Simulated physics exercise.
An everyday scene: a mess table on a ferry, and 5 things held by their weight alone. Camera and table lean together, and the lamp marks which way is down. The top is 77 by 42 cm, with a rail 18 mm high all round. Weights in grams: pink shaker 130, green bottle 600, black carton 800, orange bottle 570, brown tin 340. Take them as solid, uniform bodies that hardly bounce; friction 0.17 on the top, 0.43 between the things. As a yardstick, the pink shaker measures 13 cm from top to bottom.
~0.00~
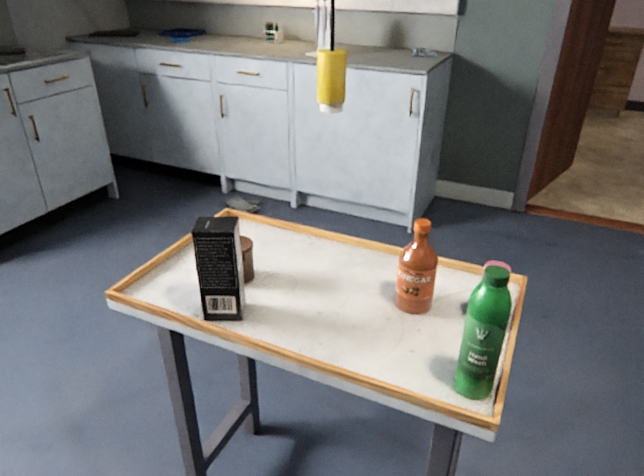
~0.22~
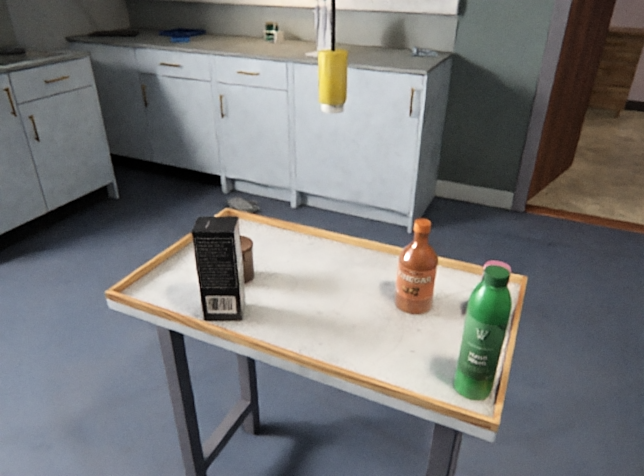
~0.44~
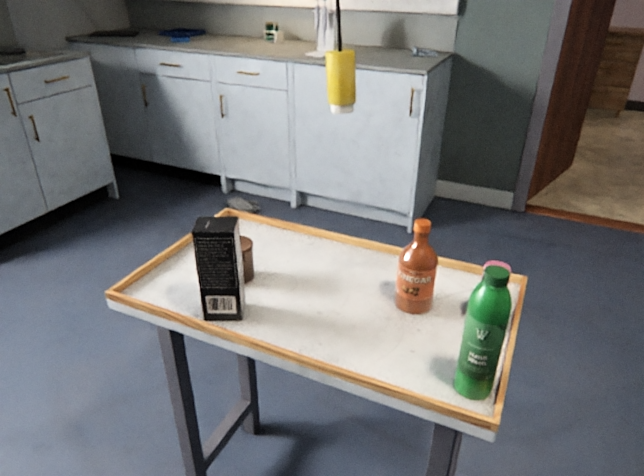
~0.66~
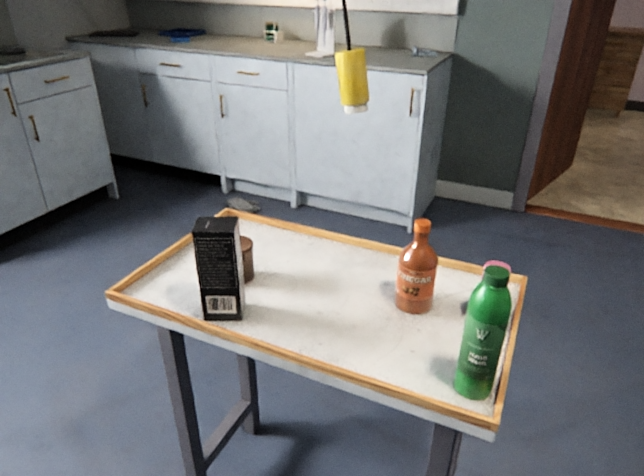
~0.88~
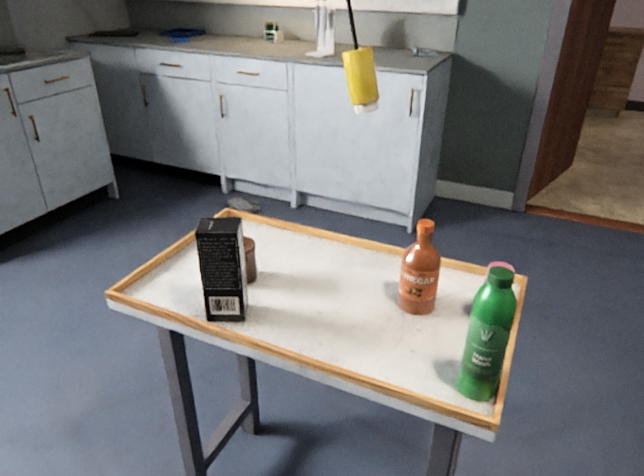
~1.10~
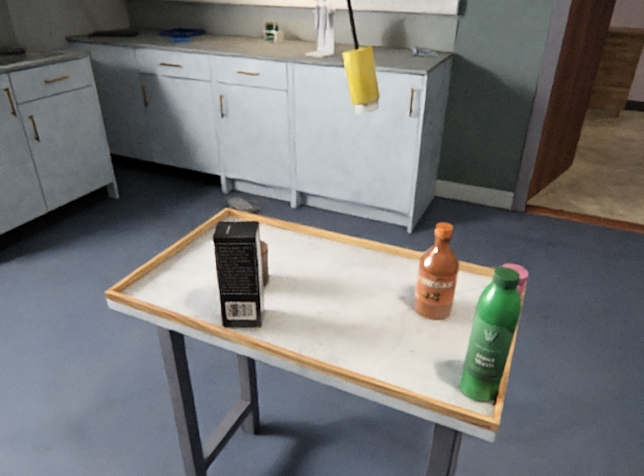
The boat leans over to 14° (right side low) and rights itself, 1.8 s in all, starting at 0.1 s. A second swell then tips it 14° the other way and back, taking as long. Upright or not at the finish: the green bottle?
The green bottle is still upright.
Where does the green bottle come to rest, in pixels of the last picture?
At about (381, 305).
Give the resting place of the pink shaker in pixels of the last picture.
At about (402, 273).
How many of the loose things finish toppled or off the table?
0 of them.
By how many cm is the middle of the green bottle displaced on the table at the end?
Some 17 cm.
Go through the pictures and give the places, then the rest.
In the first frame, boat level; green bottle (484, 333).
In the second frame, boat level; orange bottle (418, 265).
In the third frame, boat heeled 4°, right side down; black carton (221, 270).
In the fourth frame, boat heeled 10°, right side down; orange bottle (418, 265).
In the fifth frame, boat heeled 13°, right side down; black carton (224, 271).
In the sixth frame, boat heeled 14°, right side down; green bottle (492, 335); orange bottle (438, 270) shifted 4 cm.
Around 1.50 s, boat heeled 6°, right side down; black carton shifted 17 cm; brown tin shifted 15 cm; orange bottle shifted 11 cm.
Around 3.00 s, boat heeled 12°, left side down; green bottle shifted 5 cm near (452, 325); black carton shifted 14 cm; brown tin shifted 11 cm.
Around 3.30 s, boat heeled 6°, left side down; green bottle shifted 14 cm near (399, 310); pink shaker shifted 14 cm; orange bottle shifted 6 cm.
Finally (4.2 s), not toppled but over 5 cm from the start, pink shaker, green bottle and orange bottle; the other 2 still in place (within 5 cm). In the last view, green bottle near (381, 305).
